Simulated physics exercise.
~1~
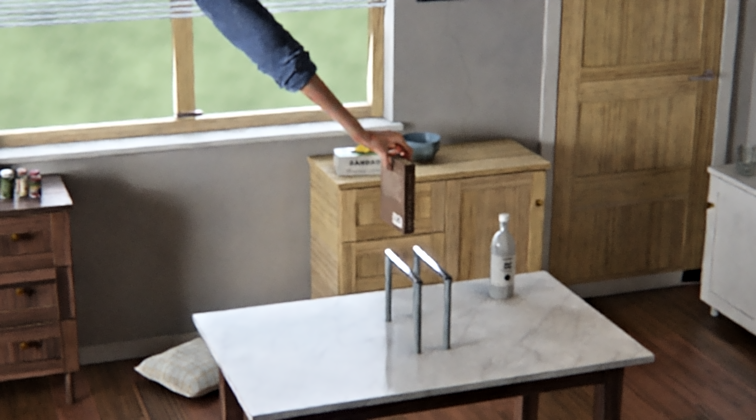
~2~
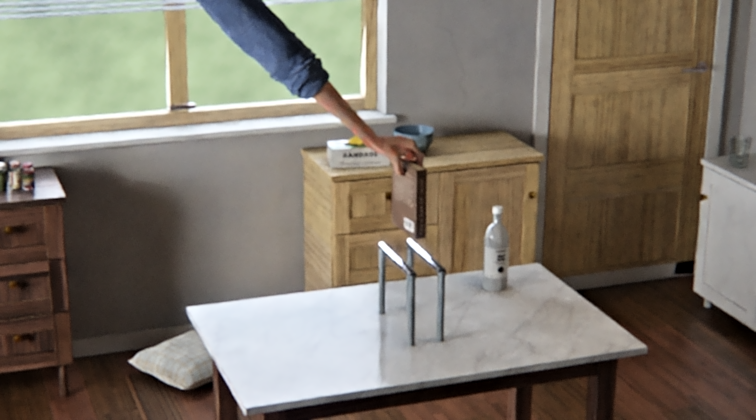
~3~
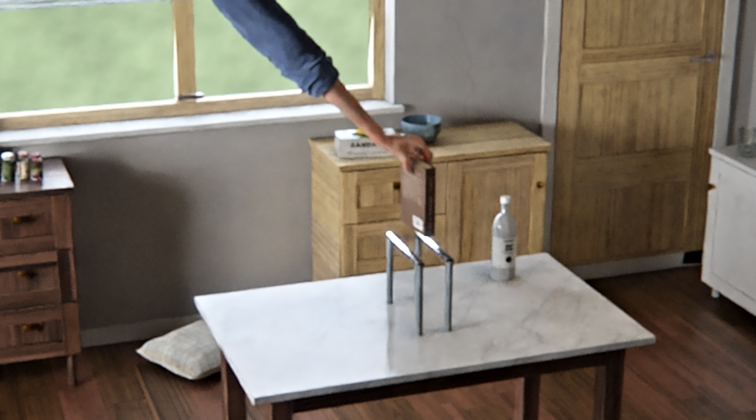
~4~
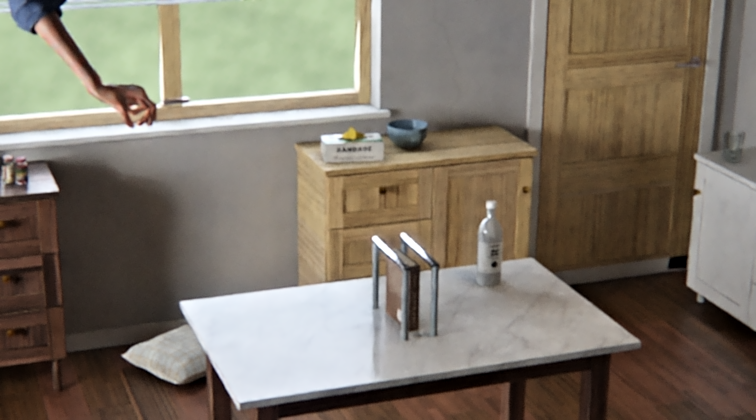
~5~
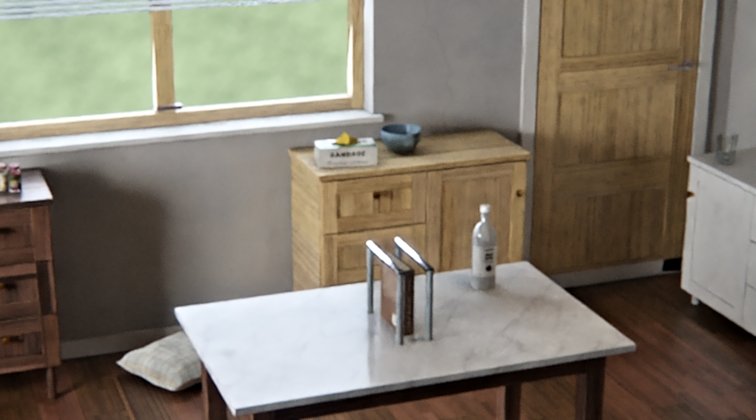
Brown book being lowered upright by a hand between two metal rails, dropping through the gap and standing on the marble-topped table.
